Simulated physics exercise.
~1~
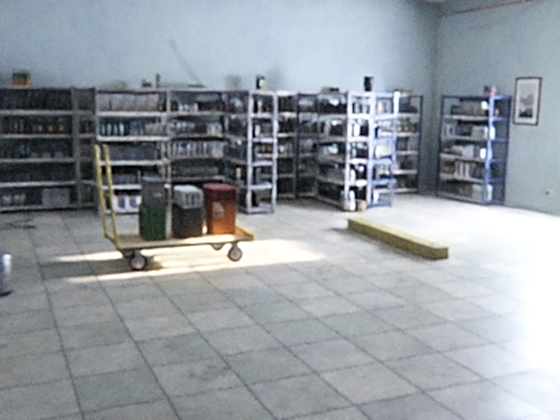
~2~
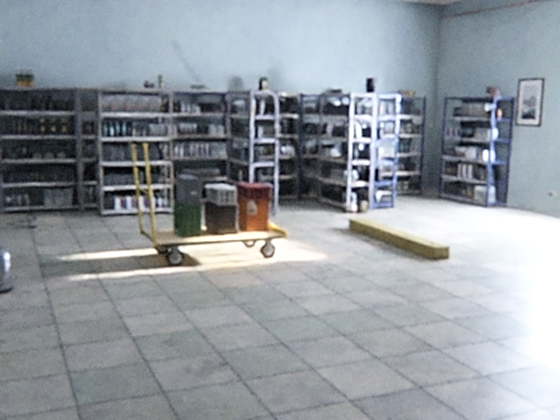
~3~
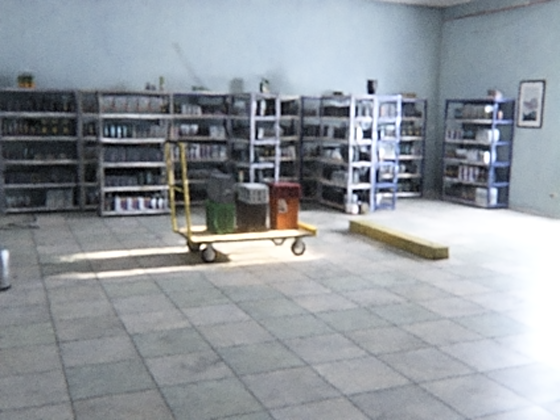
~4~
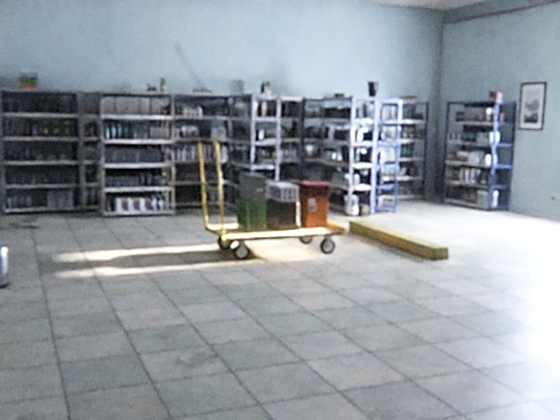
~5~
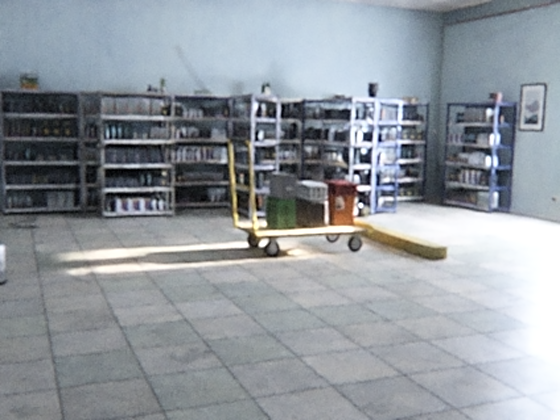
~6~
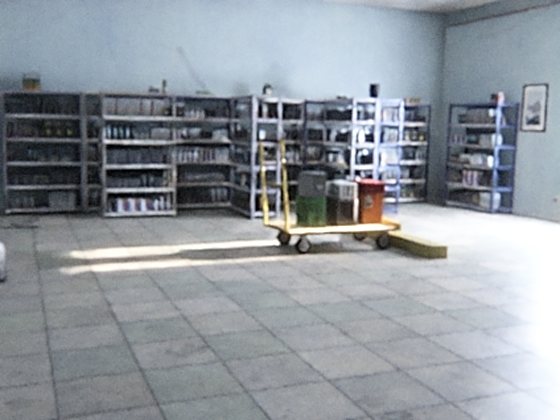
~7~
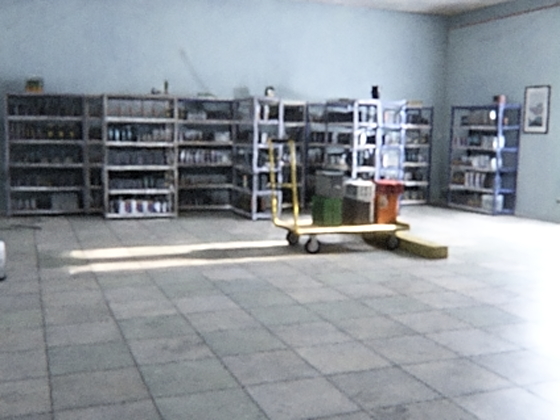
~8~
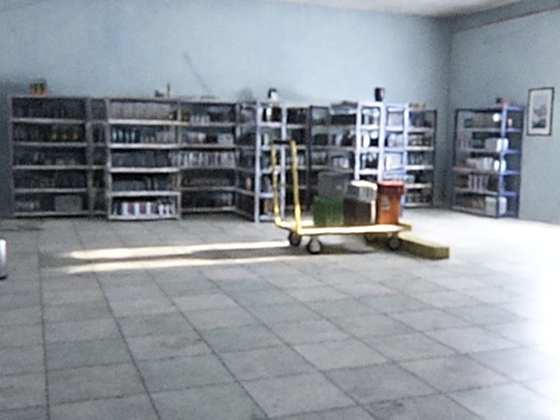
A yellow flat cart carrying green, red, grey and pale bins rolled to the right across a tiled floor in front of stocked metal shelves, then came to a stop at a low yellow kerb, with the bins still upright on its deck.
